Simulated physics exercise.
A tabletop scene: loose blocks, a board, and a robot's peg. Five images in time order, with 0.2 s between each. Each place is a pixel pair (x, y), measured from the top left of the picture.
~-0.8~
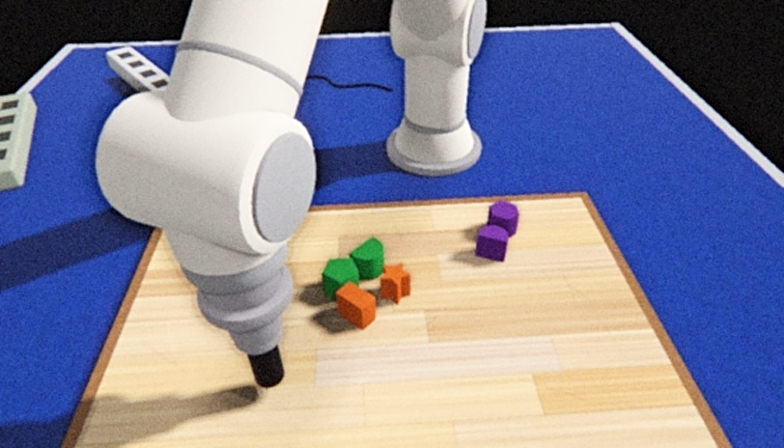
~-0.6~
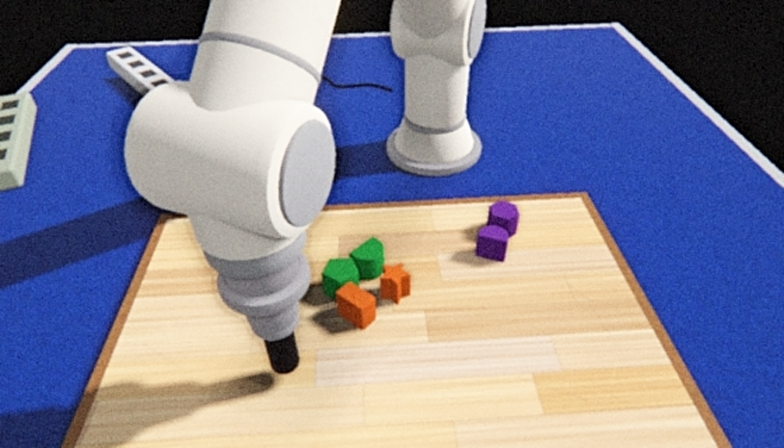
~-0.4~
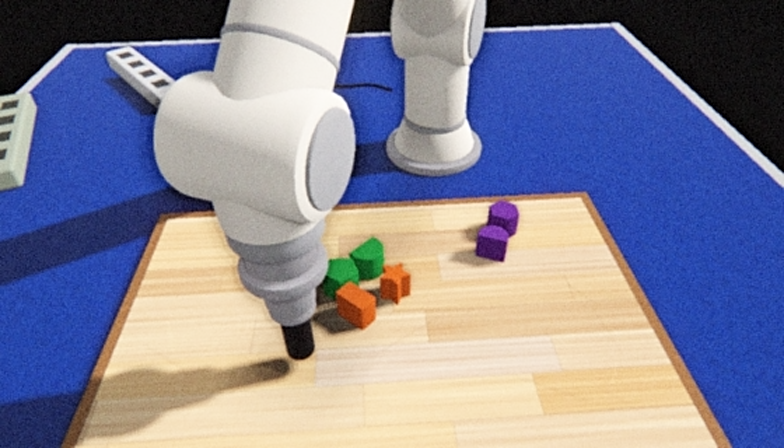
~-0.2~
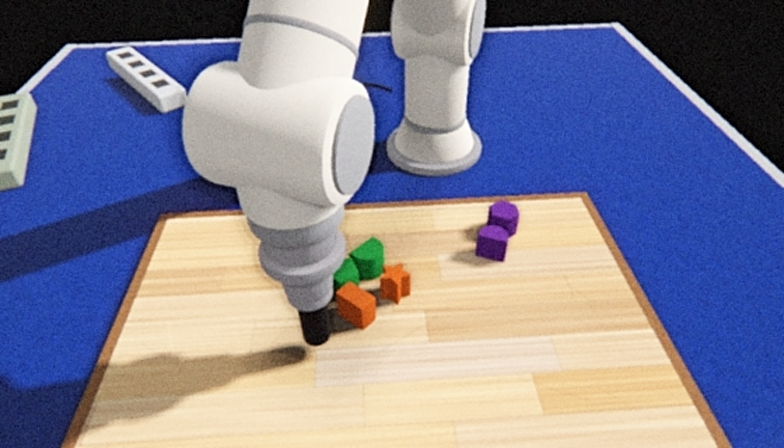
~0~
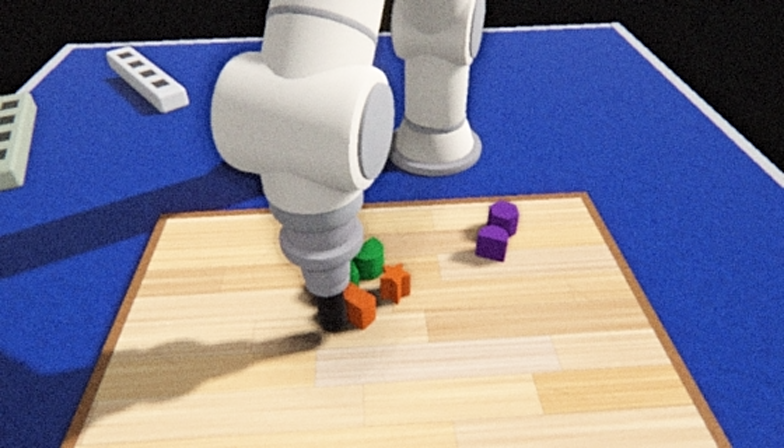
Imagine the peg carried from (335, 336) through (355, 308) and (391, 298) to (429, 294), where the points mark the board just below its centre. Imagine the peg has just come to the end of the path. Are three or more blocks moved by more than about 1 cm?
The answer is no.
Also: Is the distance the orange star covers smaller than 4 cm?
Final answer: No.
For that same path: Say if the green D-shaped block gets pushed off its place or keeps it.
It is left in place.
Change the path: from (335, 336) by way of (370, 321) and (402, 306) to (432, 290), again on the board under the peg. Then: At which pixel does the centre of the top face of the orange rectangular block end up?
Its top face will be centred at roughly (372, 277).
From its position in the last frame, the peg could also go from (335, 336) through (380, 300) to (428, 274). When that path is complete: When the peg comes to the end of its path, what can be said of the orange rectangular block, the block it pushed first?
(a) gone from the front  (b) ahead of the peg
It's b.
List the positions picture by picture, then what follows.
In the first frame, tip of the peg (270, 377), middles of tops, green pentagon (340, 268), orange rectangular block (355, 295), green D-shaped block (369, 249), orange star (395, 272).
In the second frame, peg (286, 364), nothing pushed.
In the third frame, peg (301, 350), nothing pushed.
In the fourth frame, peg (317, 337), nothing pushed.
In the fifth frame, peg (333, 323), green pentagon hidden, orange rectangular block (355, 295), green D-shaped block (369, 249), orange star (395, 272).
On the path given first. One third of the way, peg (354, 295); orange rectangular block (376, 279), turned 35° clockwise; orange star (400, 270).
Two thirds of the way, peg (392, 285); orange rectangular block (410, 266); orange star (430, 257), turned 20° clockwise.
At the end, peg (430, 281); green pentagon unmoved; orange rectangular block (439, 259), turned 15° anticlockwise; green D-shaped block unmoved; orange star (452, 245).
